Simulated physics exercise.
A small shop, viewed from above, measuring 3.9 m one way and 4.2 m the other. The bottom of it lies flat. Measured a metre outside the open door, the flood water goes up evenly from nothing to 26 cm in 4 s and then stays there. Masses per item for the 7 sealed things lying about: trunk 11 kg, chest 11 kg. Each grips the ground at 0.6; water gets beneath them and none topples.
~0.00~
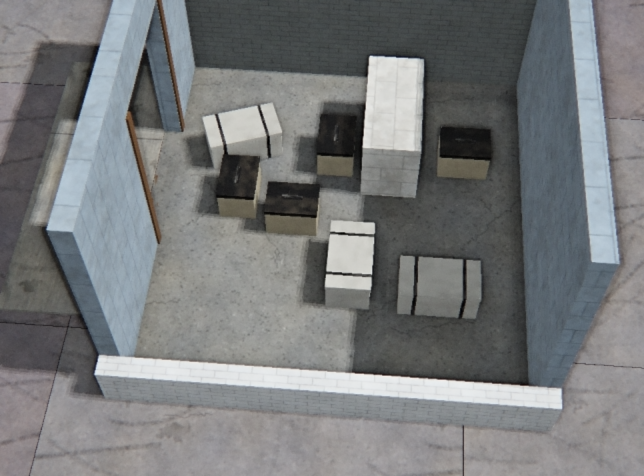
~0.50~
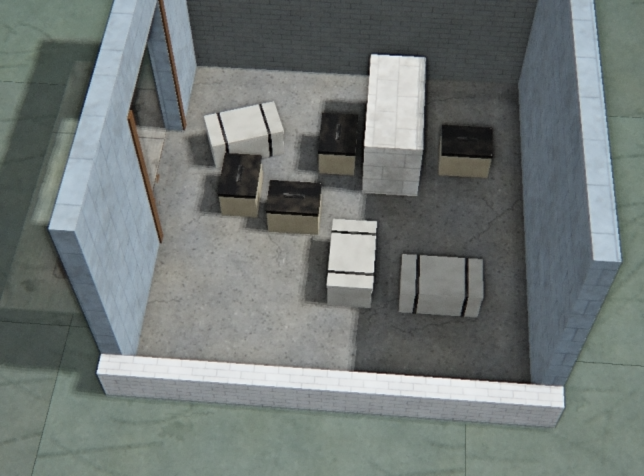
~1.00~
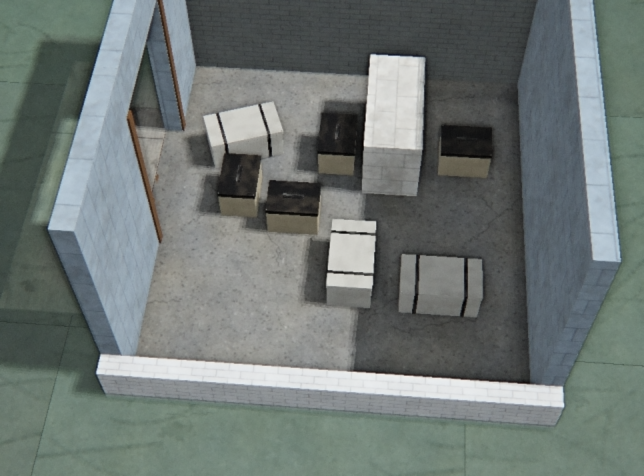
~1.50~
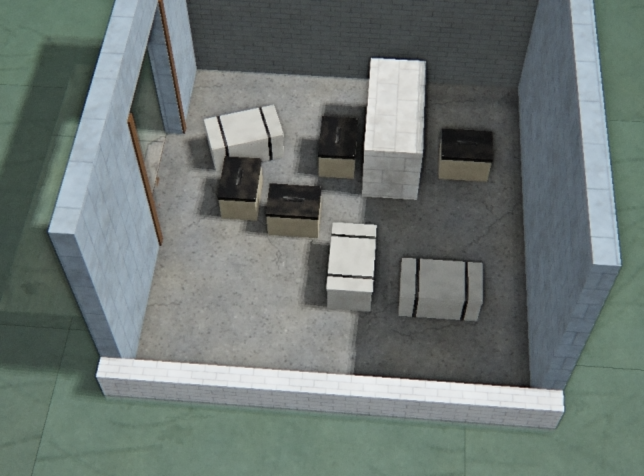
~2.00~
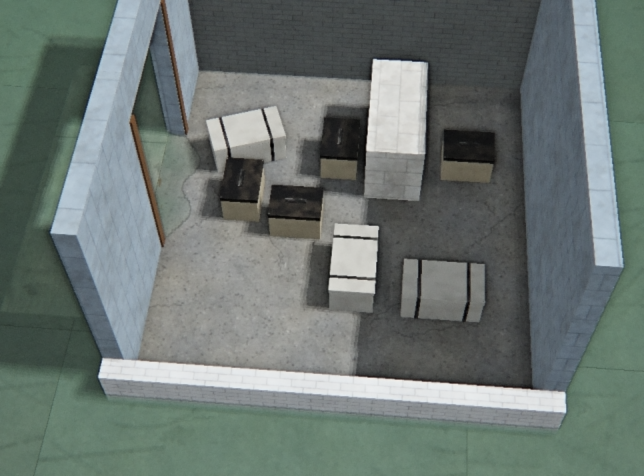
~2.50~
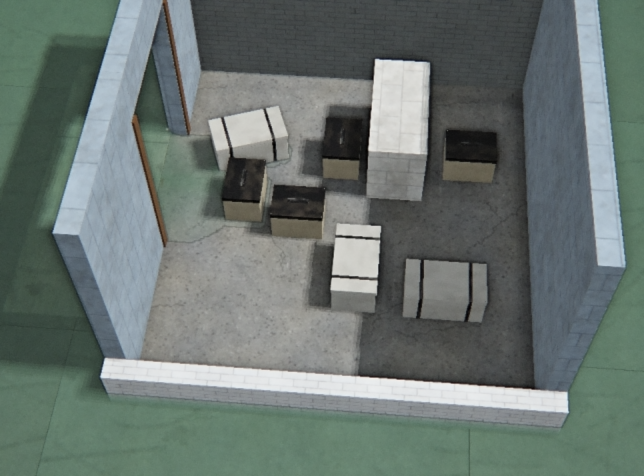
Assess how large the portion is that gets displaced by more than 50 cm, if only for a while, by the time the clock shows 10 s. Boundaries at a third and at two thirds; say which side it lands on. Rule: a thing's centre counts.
Going by this, the fraction will be in the top third.
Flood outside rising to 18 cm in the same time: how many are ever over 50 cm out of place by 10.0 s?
That would make 6 of them.
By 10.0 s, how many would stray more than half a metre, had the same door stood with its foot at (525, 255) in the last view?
In that case the number is 6.
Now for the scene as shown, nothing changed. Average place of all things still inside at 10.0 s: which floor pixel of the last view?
Somewhere near (392, 223).
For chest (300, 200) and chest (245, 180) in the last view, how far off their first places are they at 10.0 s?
One is off by 150 cm, the other by 200 cm, in the order asked.
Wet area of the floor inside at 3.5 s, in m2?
Near 3.5 m2 in all.
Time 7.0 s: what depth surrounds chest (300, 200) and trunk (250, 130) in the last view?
Some 9 cm at the first, some 7 cm at the second.
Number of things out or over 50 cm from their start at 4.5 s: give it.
The number by then is 2.
After 3.5 s 0 of 7 are over 50 cm from their spots; 0 afloat.
After 4.5 s 2 of 7 are over 50 cm from their spots; 1 afloat.
After 7.0 s 6 of 7 are over 50 cm from their spots; 6 afloat.
After 10.0 s 7 of 7 are over 50 cm from their spots, and 7 have been at some point; 7 afloat.
